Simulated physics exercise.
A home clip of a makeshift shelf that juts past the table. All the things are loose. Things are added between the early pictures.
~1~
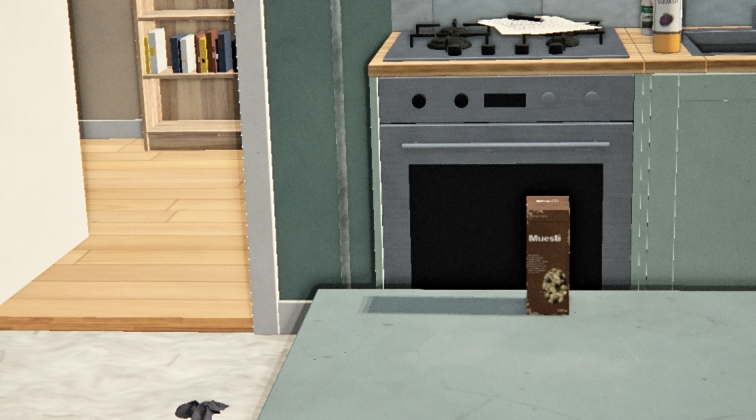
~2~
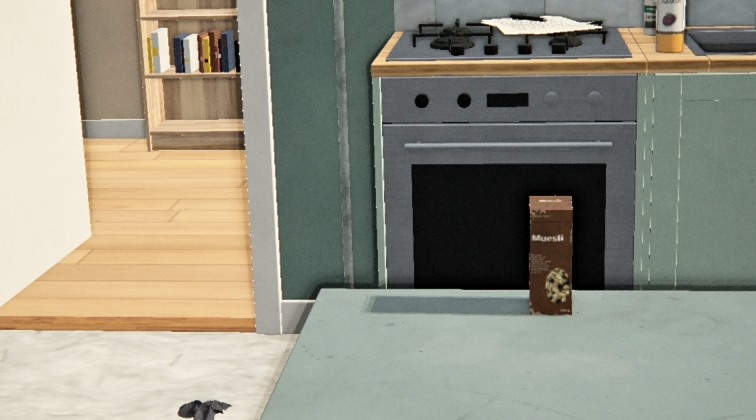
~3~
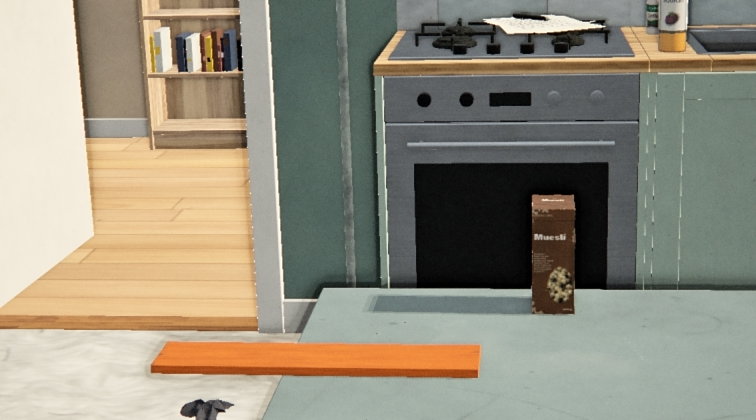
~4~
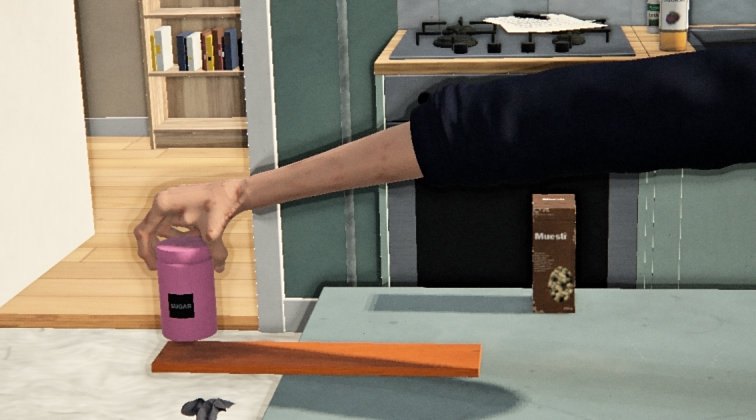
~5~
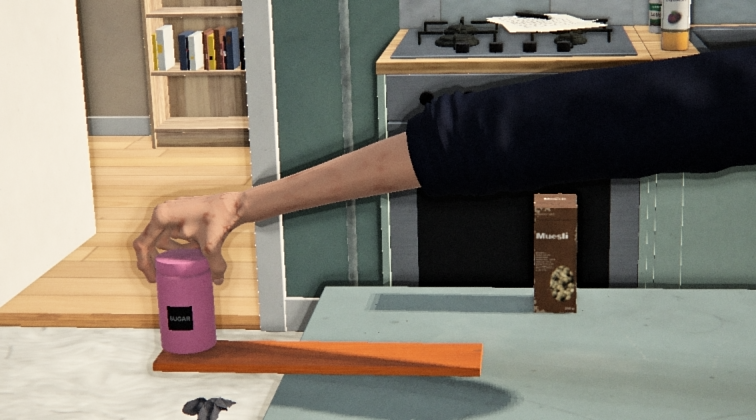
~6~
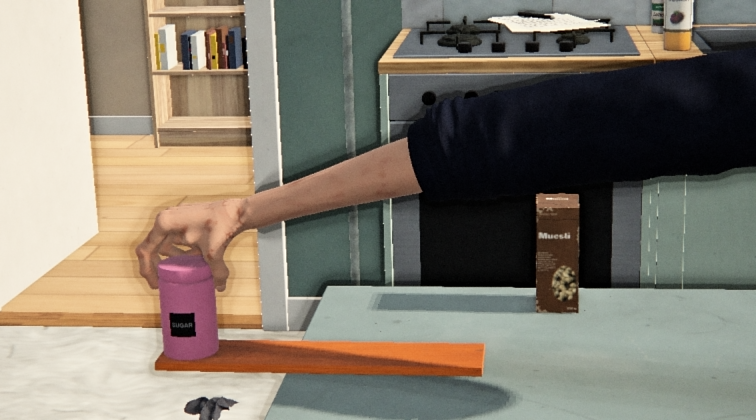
In a kitchen seen from across a pale green countertop, an oven and hob stand behind, with a bookshelf through a doorway at left. A brown muesli box stands on the counter, and an orange plank appears at its left edge, jutting out past it. A dark-sleeved arm from the right lowers a pink jar onto the plank's left end and keeps hold, while the view drifts very slightly.
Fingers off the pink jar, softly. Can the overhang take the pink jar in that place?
The plank goes over.
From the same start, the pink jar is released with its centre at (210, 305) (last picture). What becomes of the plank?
Then it tips off the edge.
Then, 0.50 s after the last picture, pink jar and orange plank now down on the floor or falling.
Then, 0.70 s after the last picture, things are still on the move.
At rest, down on the floor or falling, pink jar and orange plank; brown carton in place. The plank comes down.
